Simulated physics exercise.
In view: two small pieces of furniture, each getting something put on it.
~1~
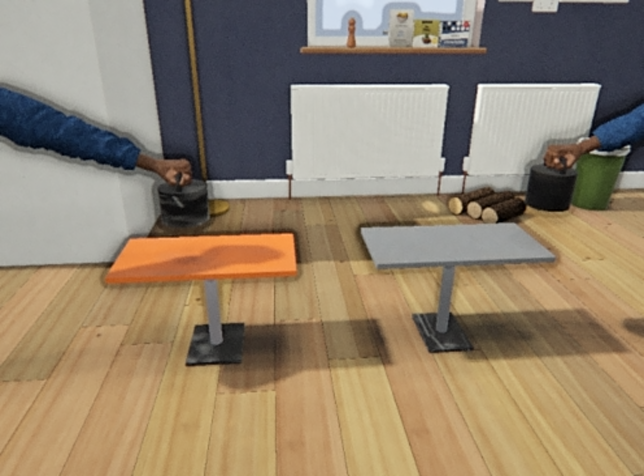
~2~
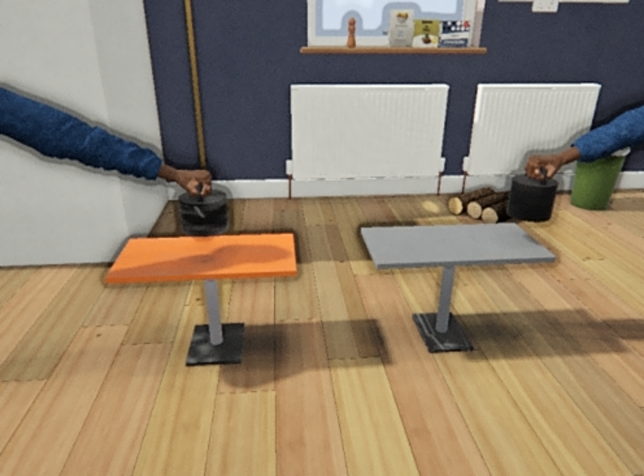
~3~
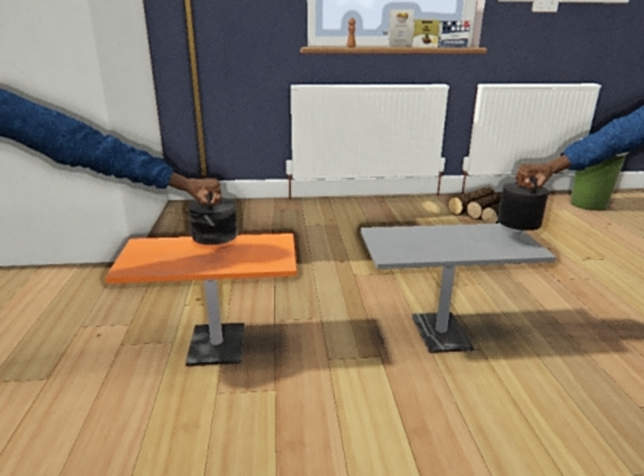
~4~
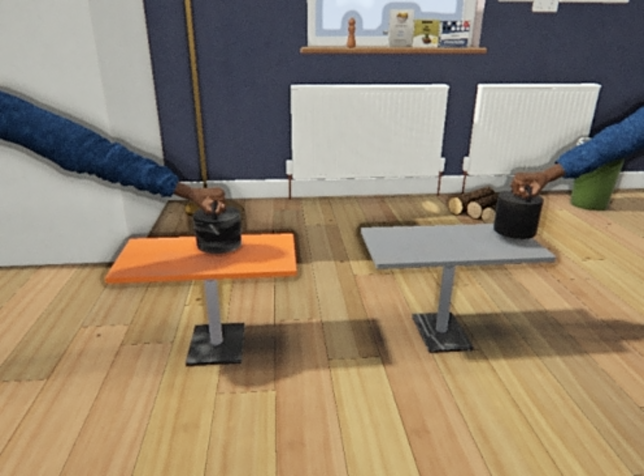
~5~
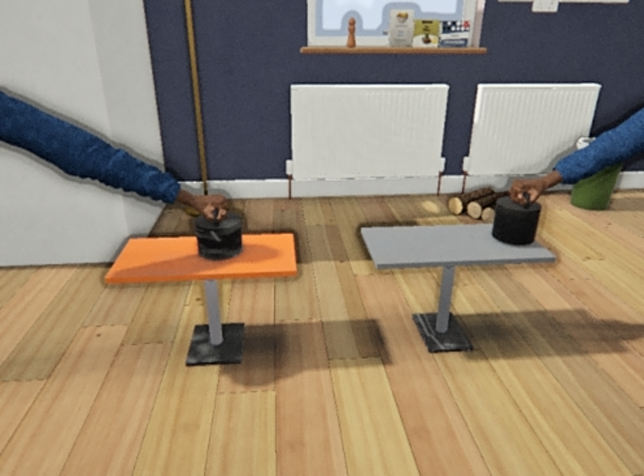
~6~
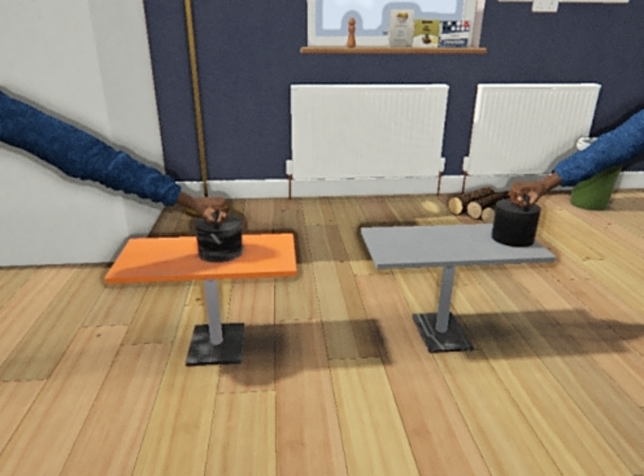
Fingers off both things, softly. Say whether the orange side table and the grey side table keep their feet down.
One by one: The orange side table stays level. The grey side table tilts and falls.
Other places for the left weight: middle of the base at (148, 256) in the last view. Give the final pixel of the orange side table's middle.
(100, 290).
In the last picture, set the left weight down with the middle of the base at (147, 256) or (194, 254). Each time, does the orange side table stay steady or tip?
Tumbles, then remains upright.
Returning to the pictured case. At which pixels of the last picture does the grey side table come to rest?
I'd say it stops near (542, 269).
Then, 0.50 s on from there, orange side table at rest near (208, 257); grey side table turned 34° from its first pose near (512, 247).
In the end, the orange side table stays flat on its feet, near (208, 257); the grey side table tips up, near (543, 269).
